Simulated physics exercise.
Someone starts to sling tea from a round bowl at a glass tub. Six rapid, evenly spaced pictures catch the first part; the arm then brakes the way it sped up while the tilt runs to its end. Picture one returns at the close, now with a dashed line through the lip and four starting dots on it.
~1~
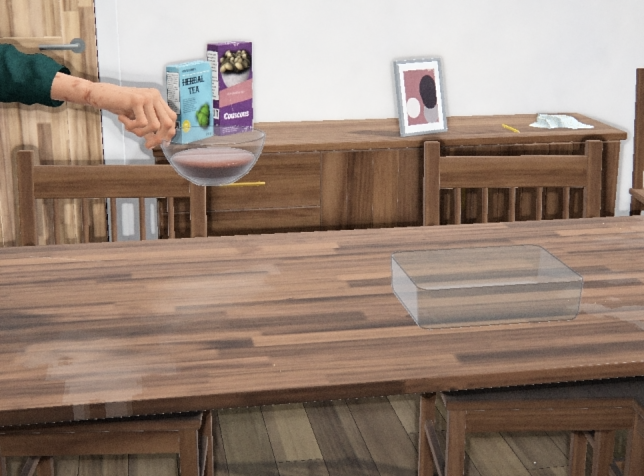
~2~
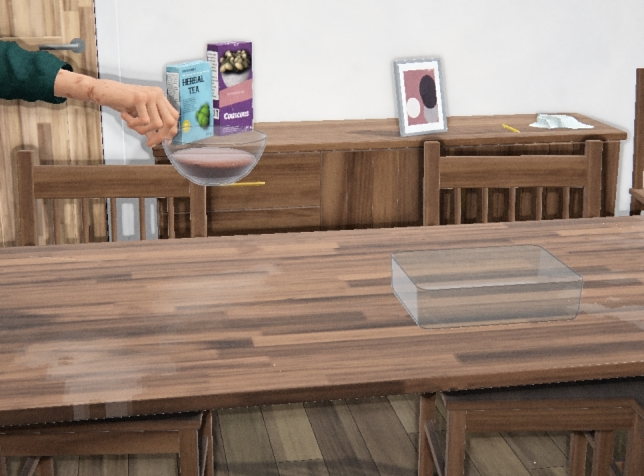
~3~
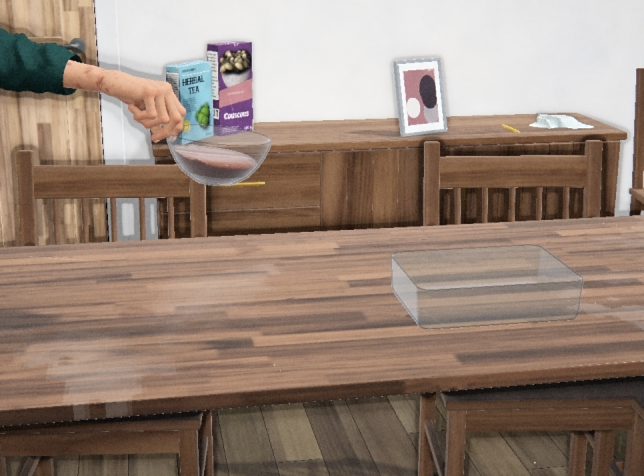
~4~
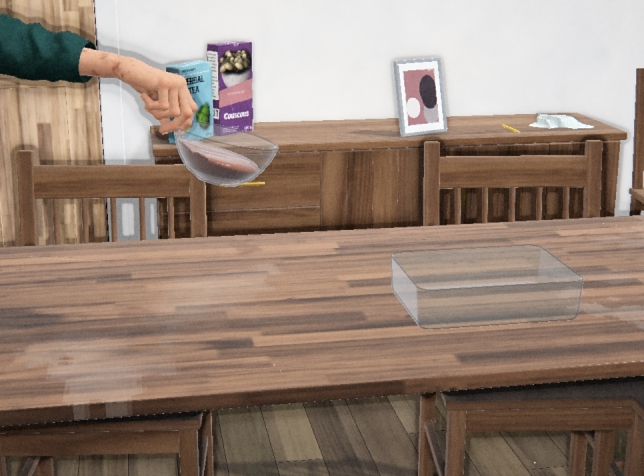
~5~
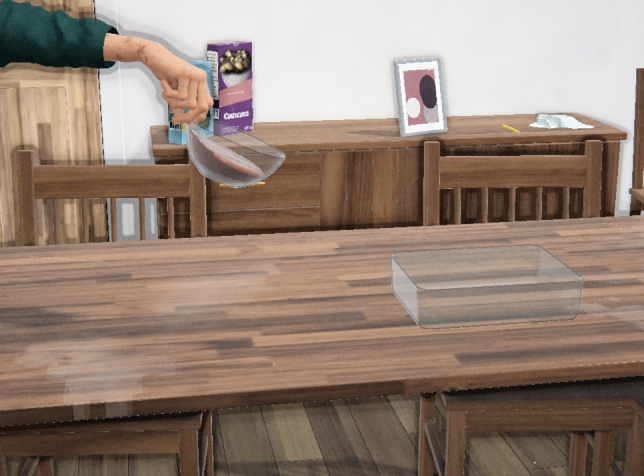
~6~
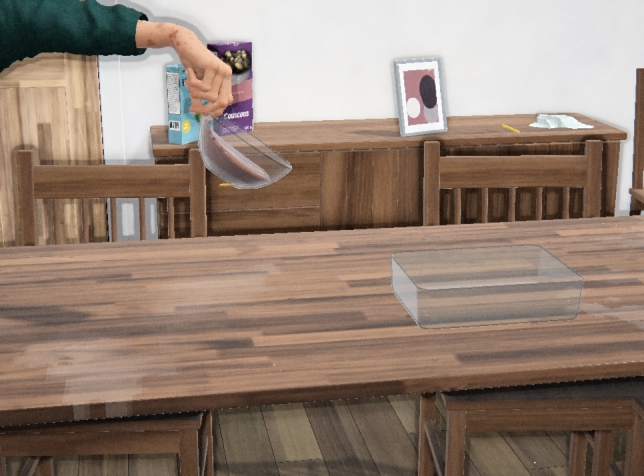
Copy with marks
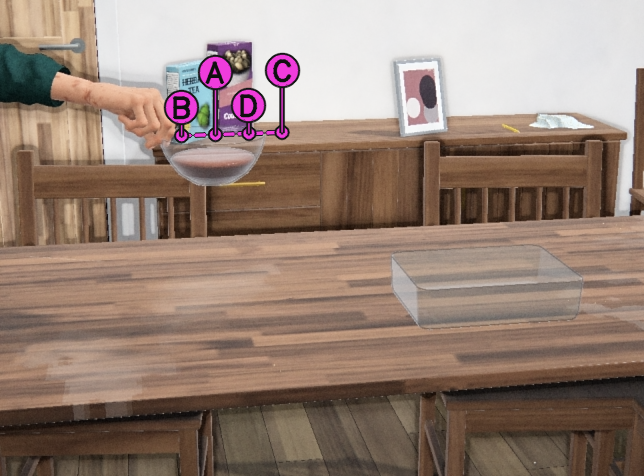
In this clip, a hand in a dark green sleeve holds a clear round bowl of reddish liquid above a wooden table, then moves slightly right while tilting the bowl steadily rightward; a clear rectangular tub remains still.
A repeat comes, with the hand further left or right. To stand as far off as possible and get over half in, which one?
Use place C.
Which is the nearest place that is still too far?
D it is.
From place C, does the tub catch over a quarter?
Yes, clearly.
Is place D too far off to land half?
Yes.
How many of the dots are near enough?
One of the four.
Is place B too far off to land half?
Yes, that goes wrong.
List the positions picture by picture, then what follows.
Upright, lip at (263, 133); tub from (417, 329) to (577, 318); nothing has left yet.
Upright, lip at (265, 134); nothing has left yet.
Tipped about 7°, lip at (270, 138); nothing has left yet.
Tipped about 14°, lip at (276, 145); nothing has left yet.
Tipped about 24°, lip at (283, 154); nothing has left yet.
Tipped about 36°, lip at (290, 165); nothing has left yet.
On the marked copy, A at (215, 134); B at (181, 135); C at (282, 132); D at (248, 133).
With A, about 0 % lands in the tub, 97 % falls short and 3 % goes beside or beyond.
With B, about 0 % lands in the tub, 100 % falls short.
With C, about 69 % lands in the tub, 15 % falls short and 16 % goes beside or beyond.
With D, about 19 % lands in the tub, 75 % falls short and 6 % goes beside or beyond.
